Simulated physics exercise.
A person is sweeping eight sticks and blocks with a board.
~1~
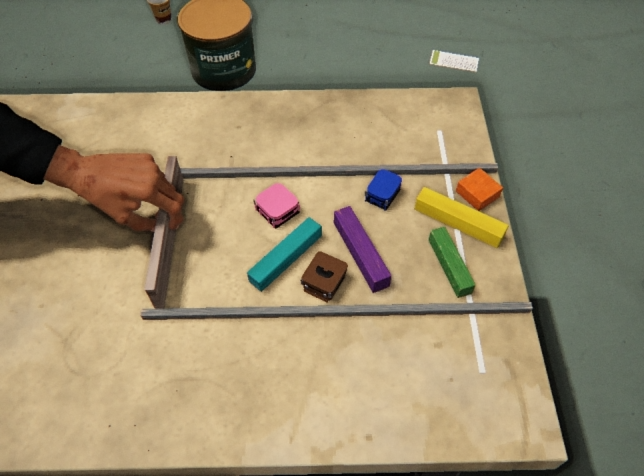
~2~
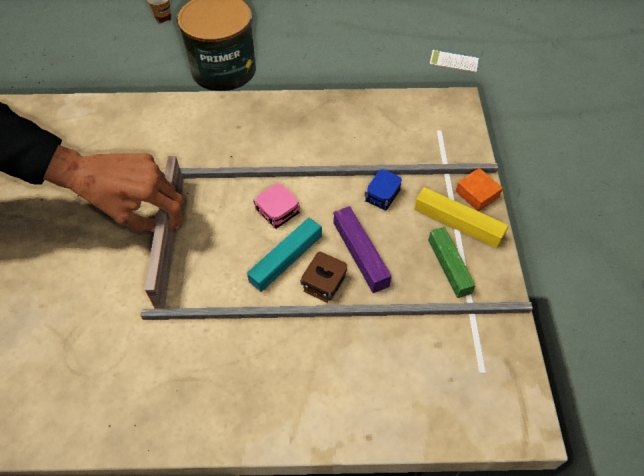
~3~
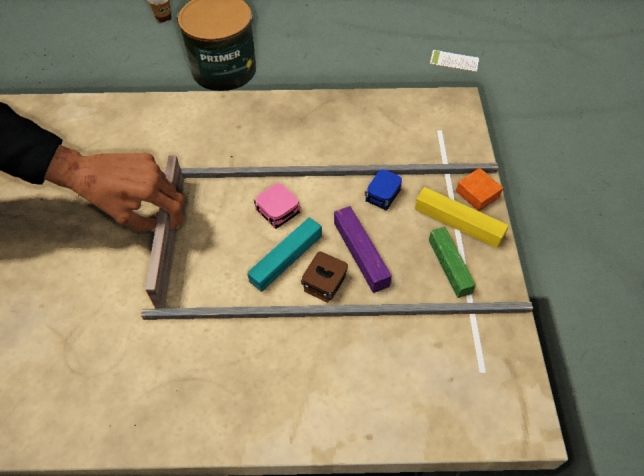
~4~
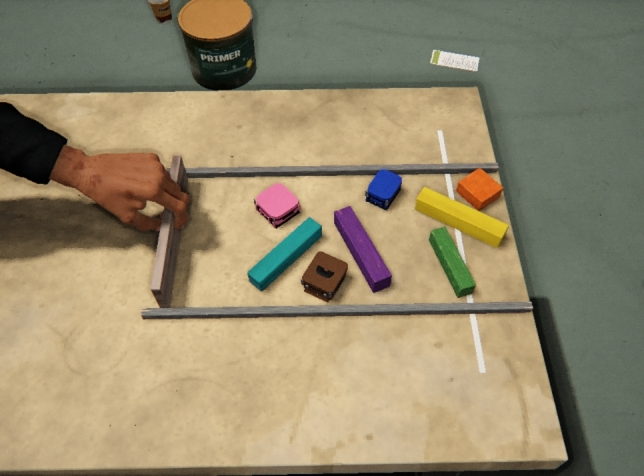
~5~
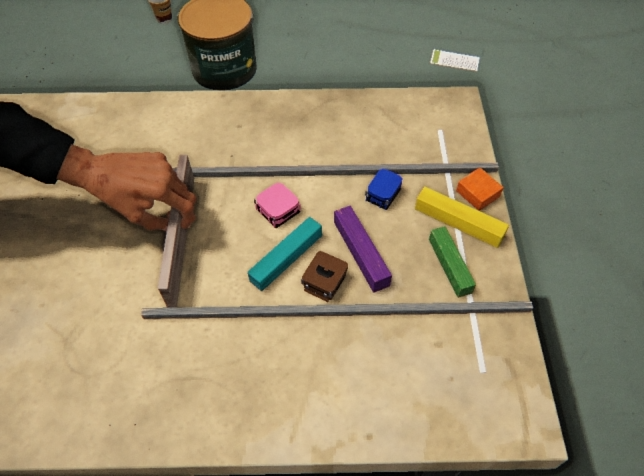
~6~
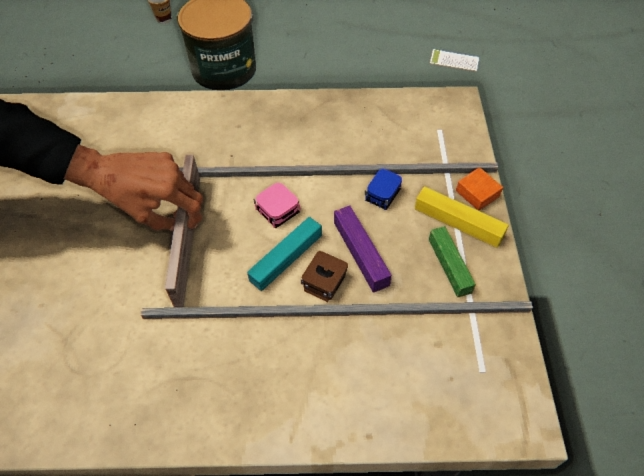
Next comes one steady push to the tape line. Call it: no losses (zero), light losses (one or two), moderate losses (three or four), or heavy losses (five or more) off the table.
Moderate losses.
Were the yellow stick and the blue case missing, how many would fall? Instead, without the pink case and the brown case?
Count: 1 (first case); 0 (second).
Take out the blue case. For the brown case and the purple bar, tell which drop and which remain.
The brown case is still there, the purple bar is still there.
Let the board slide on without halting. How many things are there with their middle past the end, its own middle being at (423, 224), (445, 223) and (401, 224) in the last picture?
Per position: 0 / 3 / 0.
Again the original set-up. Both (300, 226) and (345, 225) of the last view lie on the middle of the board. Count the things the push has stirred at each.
4 and 5.
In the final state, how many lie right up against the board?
It ends up touching 2.
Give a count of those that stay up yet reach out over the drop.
Count: 2.
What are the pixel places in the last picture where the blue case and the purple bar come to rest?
First object: (493, 182); second object: (511, 246).
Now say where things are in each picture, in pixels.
In the first picture, orange block (479, 190); yellow stick (460, 217); green bar (451, 262); board (166, 229); tape (458, 235).
In the second picture, yellow stick (460, 217); blue case (384, 190).
In the third picture, green bar (451, 261); brown case (325, 277).
In the fourth picture, orange block (479, 189); pink case (278, 206).
In the fifth picture, yellow stick (461, 217); board (178, 228).
In the sixth picture, orange block (479, 189); yellow stick (460, 217); green bar (451, 261); board (185, 228); tape (458, 235).
Soon after, none off yet; orange block at rest near (479, 189); yellow stick at rest near (460, 217); green bar at rest near (451, 261).
After that, none off yet; orange block at rest near (479, 189); yellow stick moving near (468, 218); green bar moving near (462, 261).
In the end, the number that fall off is three or four; gone, green bar, yellow stick and orange block.
